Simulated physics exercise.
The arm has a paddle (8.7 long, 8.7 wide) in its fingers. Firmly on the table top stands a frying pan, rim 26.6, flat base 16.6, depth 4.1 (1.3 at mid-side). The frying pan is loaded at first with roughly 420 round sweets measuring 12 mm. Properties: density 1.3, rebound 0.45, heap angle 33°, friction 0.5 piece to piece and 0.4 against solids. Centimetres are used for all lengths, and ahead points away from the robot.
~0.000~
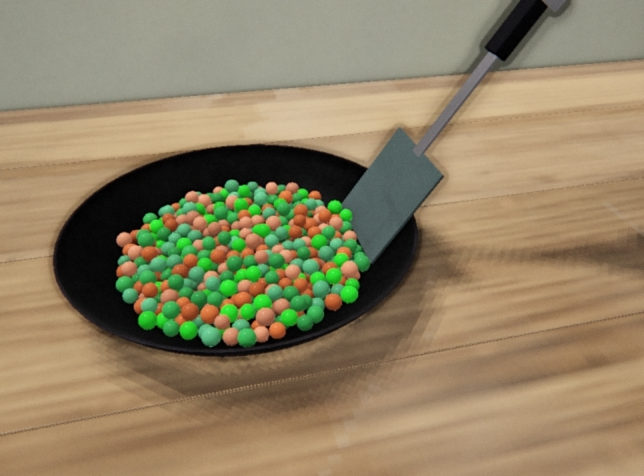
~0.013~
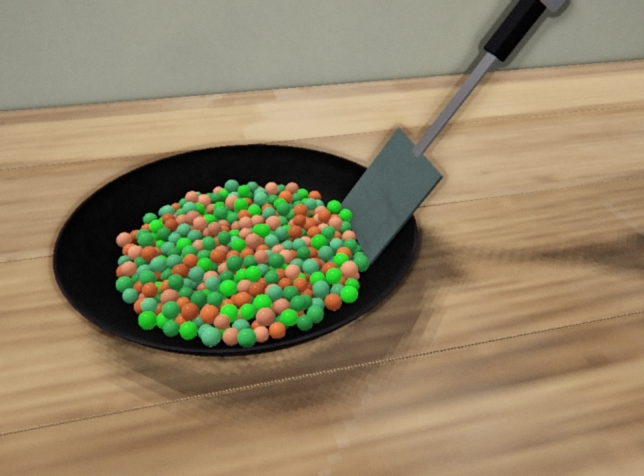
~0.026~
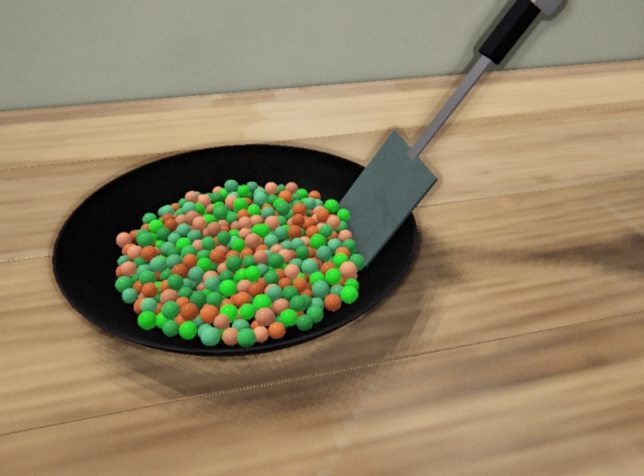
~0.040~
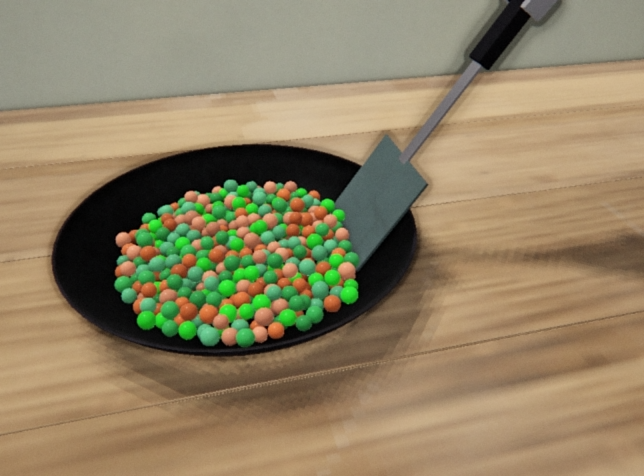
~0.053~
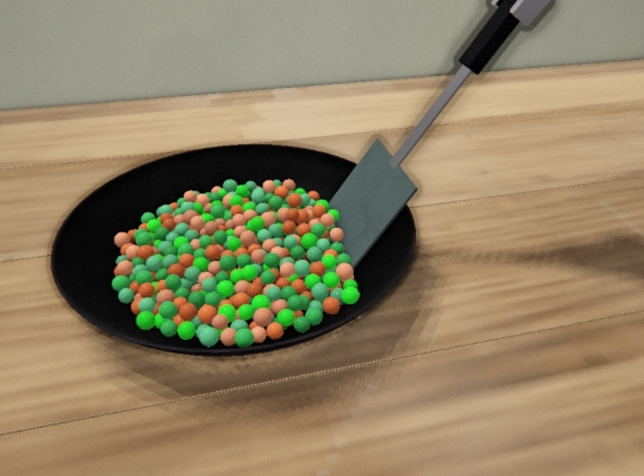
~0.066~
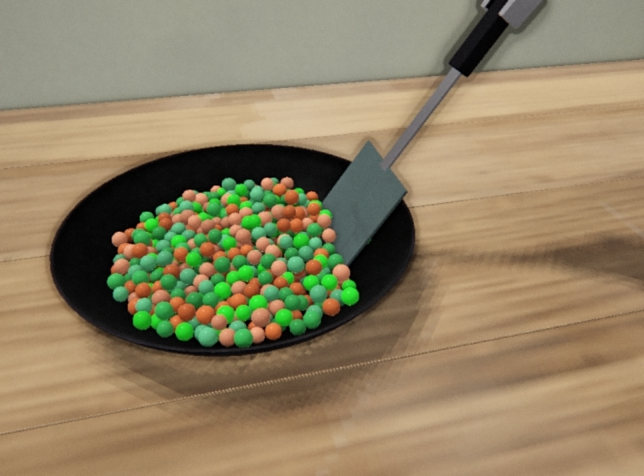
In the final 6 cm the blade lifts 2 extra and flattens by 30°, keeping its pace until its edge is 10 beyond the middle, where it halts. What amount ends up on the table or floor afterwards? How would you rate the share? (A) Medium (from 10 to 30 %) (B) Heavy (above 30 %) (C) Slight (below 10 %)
Option A: Medium (from 10 to 30 %).
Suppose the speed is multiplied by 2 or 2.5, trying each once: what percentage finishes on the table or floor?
Close to 35 and 40 percent respectively.
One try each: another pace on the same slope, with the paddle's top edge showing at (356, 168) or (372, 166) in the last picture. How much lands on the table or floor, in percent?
Close to 40 per cent in the first try and close to 35 per cent in the second.
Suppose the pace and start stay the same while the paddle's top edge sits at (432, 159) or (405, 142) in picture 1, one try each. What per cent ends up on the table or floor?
I'd say near 20 per cent for the first and near 25 per cent for the second.
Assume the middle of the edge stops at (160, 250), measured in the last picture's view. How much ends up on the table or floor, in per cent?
Approximately 0 per cent, I reckon.
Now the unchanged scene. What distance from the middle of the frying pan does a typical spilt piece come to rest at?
About 20 centimetres.
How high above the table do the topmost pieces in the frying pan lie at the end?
About 5.5 cm above the table.
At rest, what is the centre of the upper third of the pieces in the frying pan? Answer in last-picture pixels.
Pixel position: Approx. (134, 257).
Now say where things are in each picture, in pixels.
In the first frame, paddle top edge at (420, 149), sloping 55°; upper third of the load around (254, 236), from x 125 to 360, top at y 185; 416 in the frying pan.
In the second frame, paddle top edge at (419, 150), sloping 55°; upper third of the load around (254, 236), from x 125 to 360, top at y 185.
In the third frame, paddle top edge at (414, 153), sloping 55°; upper third of the load around (253, 235), from x 125 to 355, top at y 185.
In the fourth frame, paddle top edge at (406, 157), sloping 55°; upper third of the load around (255, 234), from x 125 to 350, top at y 185.
In the fifth frame, paddle top edge at (396, 161), sloping 55°; upper third of the load around (260, 235), from x 120 to 350, top at y 185.
In the sixth frame, paddle top edge at (387, 164), sloping 55°; upper third of the load around (256, 237), from x 115 to 365, top at y 185; 416 in the frying pan.
After 0.18 s, sloping 55°, highest piece 6 above the table; 415 in the frying pan, 1 on the blade or in flight.
After 0.30 s, sloping 46°, highest piece 5 above the table; 415 in the frying pan, 1 on the table or floor.
After 0.56 s, sloping 25°, highest piece 6 above the table; 324 in the frying pan, 90 on the table or floor, 2 on the blade or in flight.
After 1.61 s, sloping 25°, highest piece 5 above the table; 323 in the frying pan, 93 on the table or floor.
At rest, 323 in the frying pan, 93 on the table or floor. That is 22 % on the table or floor.
